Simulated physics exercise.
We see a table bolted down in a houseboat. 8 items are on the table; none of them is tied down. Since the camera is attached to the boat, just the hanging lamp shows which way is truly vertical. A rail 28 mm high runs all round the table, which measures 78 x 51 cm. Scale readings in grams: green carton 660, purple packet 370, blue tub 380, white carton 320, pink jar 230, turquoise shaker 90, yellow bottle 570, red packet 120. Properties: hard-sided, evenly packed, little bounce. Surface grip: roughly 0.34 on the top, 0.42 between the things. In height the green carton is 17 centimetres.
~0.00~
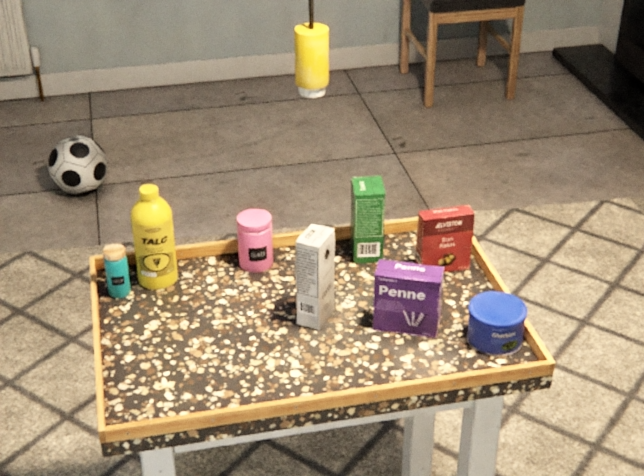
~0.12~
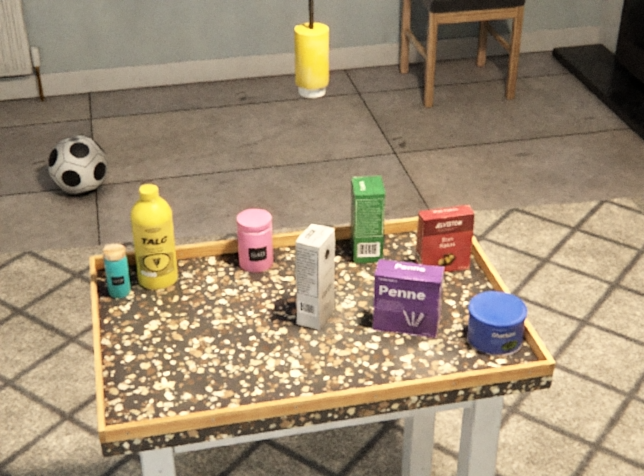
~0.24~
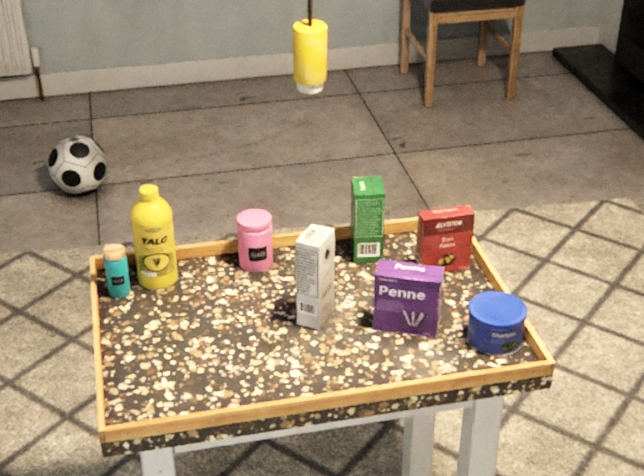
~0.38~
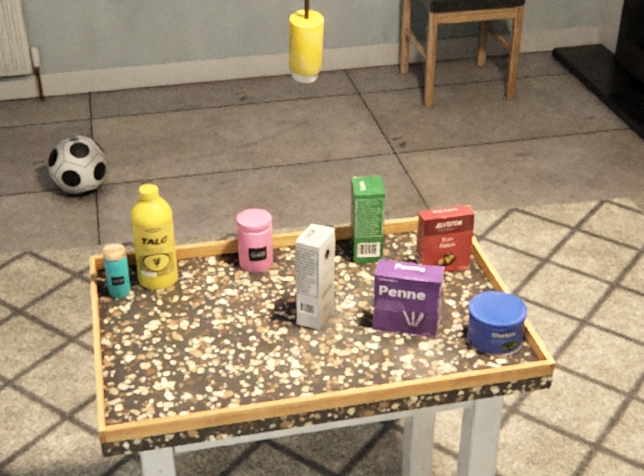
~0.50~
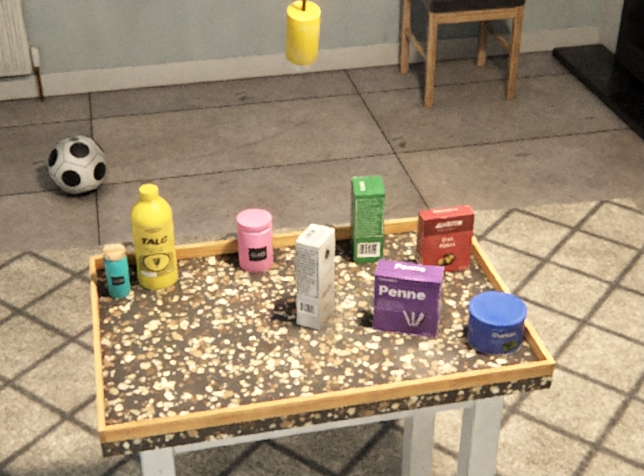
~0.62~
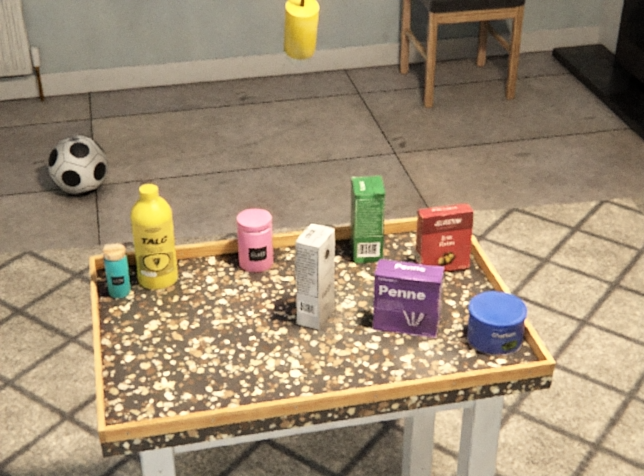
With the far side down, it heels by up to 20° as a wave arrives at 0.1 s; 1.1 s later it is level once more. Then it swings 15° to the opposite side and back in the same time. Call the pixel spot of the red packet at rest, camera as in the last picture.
About (431, 242).
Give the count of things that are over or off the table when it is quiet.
I make it 1.
Around 0.72 s, boat heeled 19°, far side down; red packet tipped 13° against what carries it near (442, 235).
Around 0.82 s, boat heeled 16°, far side down; red packet tipped 43° against what carries it near (436, 230).
Around 0.92 s, boat heeled 10°, far side down; red packet on its side near (429, 231).
Around 2.02 s, boat heeled 8°, near side down; red packet on its side near (431, 242).
Finally (2.8 s), on their side or leaning hard on the table, red packet; the other 7 still in place (within 5 cm). In the last view, red packet near (431, 242).
